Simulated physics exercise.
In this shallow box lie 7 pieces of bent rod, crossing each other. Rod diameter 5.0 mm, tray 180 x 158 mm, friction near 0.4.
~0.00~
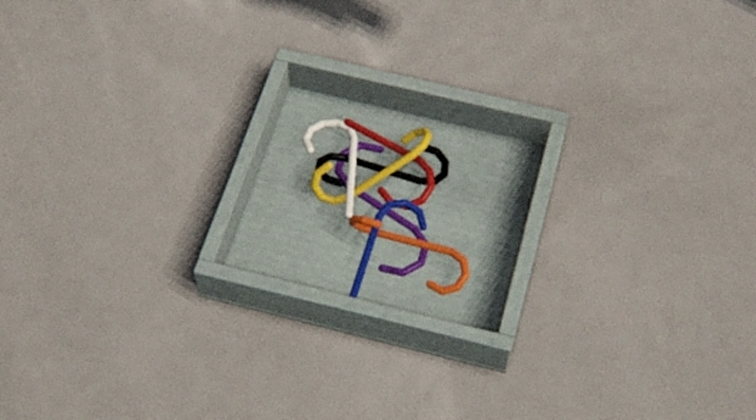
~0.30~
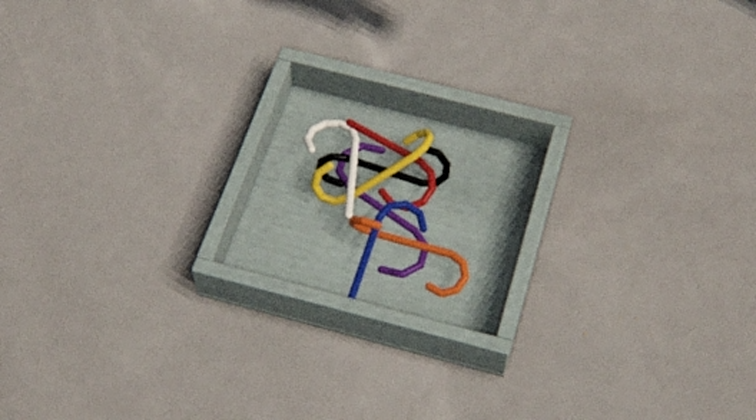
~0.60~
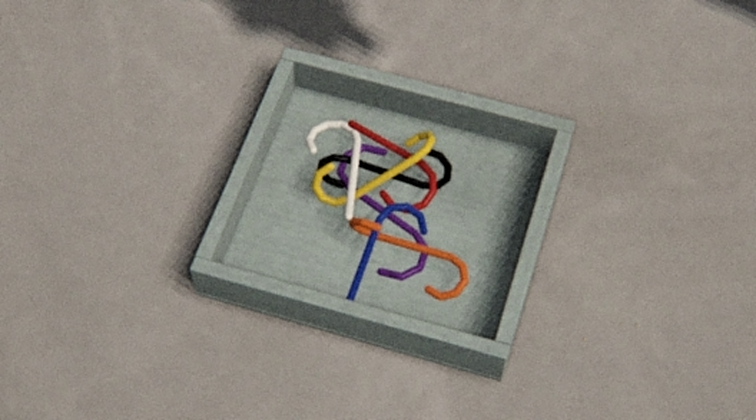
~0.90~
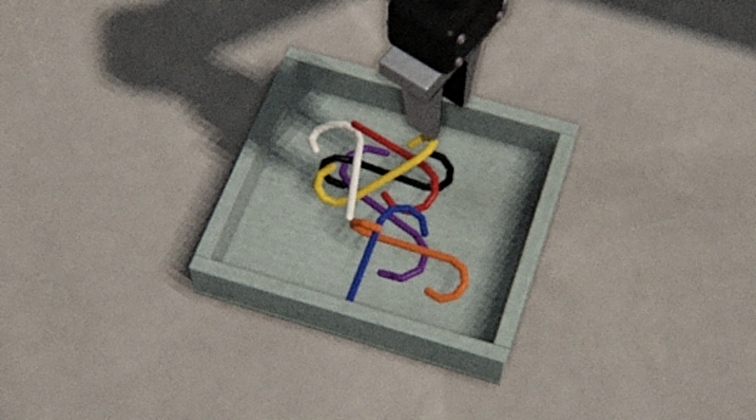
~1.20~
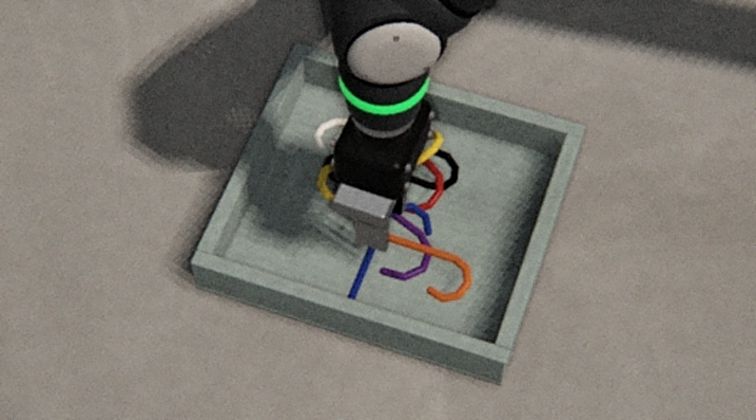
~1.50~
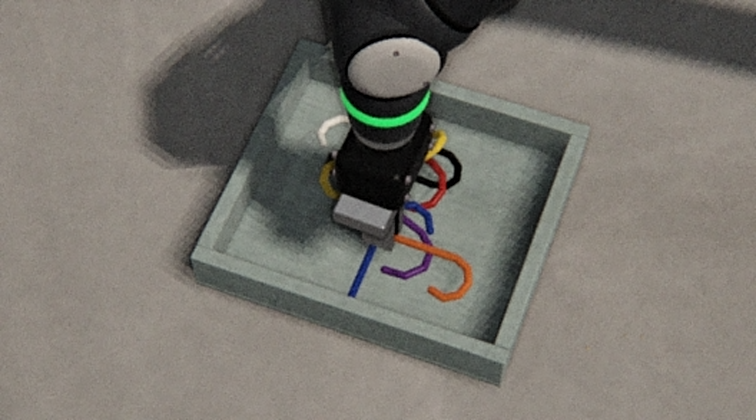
A shallow grey-green box sits on a plain grey-brown surface, seen from above at a slant, the view shifting very slightly. Inside, seven bent hooks lie tangled: white at left, yellow, black and red towards the top, purple and blue lower down, orange at lower right. A shadow spreads, then a black robot arm with a green ring reaches in from the top and closes its gripper on the orange hook.
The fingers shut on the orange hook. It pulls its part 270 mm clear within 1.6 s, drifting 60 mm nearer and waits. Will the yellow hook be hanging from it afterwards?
The yellow hook ends down.
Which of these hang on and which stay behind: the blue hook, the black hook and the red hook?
Blue hook up, black hook stays behind, red hook down.
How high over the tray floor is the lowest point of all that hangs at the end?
Some 200 mm.
After 1.98 s, lowest point more than 20 mm over the tray floor, orange hook 58 mm.
After 2.38 s, lowest point more than 20 mm over the tray floor, orange hook 159 mm, blue hook 82 mm.
After 3.10 s, lowest point more than 20 mm over the tray floor, orange hook 272 mm, blue hook 199 mm.
At rest, hanging orange hook 272 mm, blue hook 196 mm; the other 5 are down.
